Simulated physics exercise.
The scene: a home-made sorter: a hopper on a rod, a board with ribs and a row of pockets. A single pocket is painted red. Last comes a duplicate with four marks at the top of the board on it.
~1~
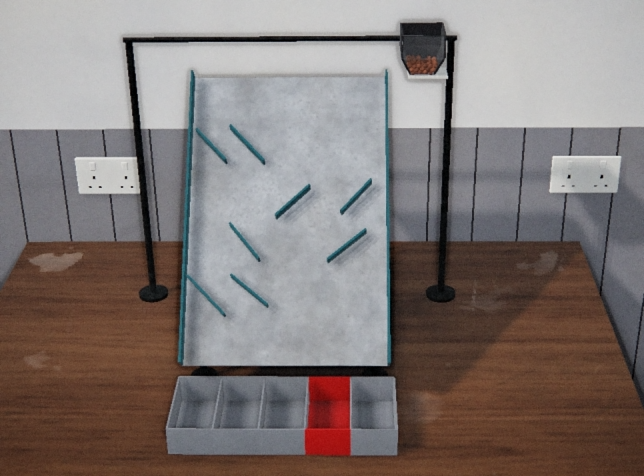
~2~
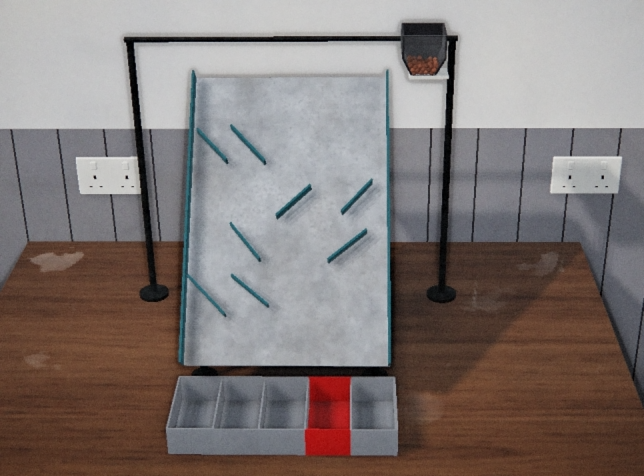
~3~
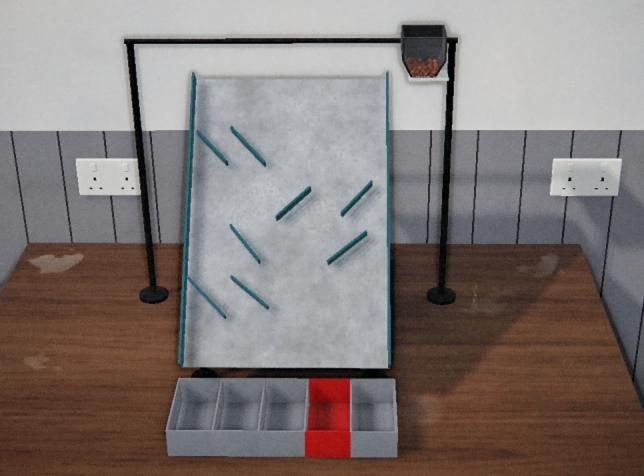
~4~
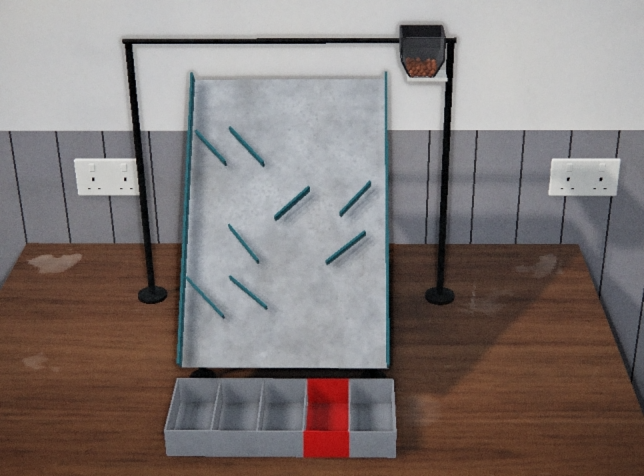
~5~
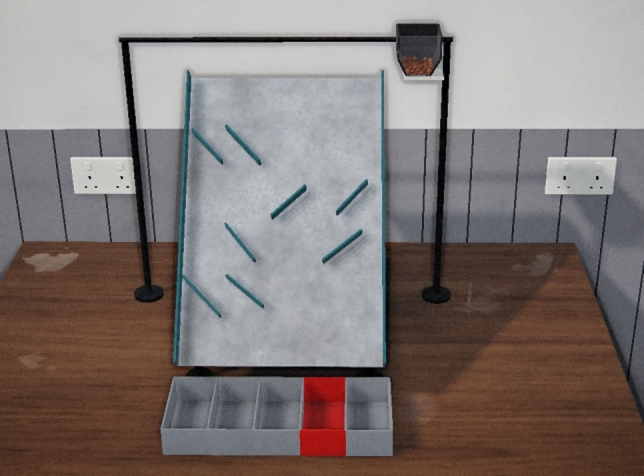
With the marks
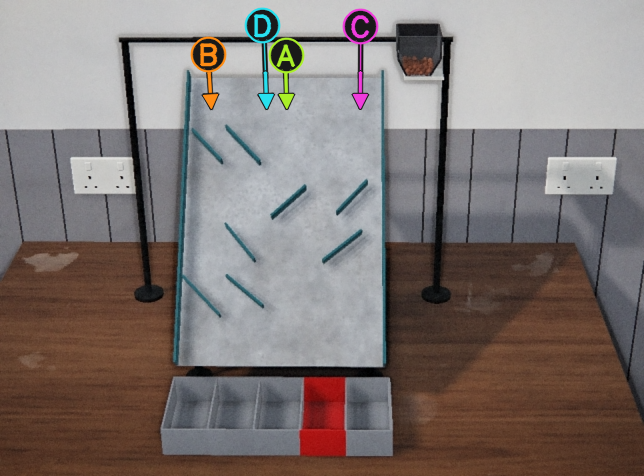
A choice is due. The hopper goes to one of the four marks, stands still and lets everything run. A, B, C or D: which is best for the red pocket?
The best mark is B.
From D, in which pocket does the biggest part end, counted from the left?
It is the third one.
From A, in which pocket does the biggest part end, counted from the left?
The third.
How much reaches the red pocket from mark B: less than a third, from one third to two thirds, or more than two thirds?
Mark B gives from one third to two thirds.
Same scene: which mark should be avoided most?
It is C.
On the marked copy, mark A meets the board at (286, 103); mark B meets the board at (211, 103); mark C meets the board at (360, 103); mark D meets the board at (266, 103).
If A is chosen, close to a quarter in the red pocket, close to two thirds in other pockets, a small share outside the box.
If B is chosen, close to half in the red pocket, close to a third in other pockets, only a few held on the board, a small share outside the box.
If C is chosen, a small share in the red pocket, all but a few in other pockets.
If D is chosen, close to a quarter in the red pocket, the bulk in other pockets.
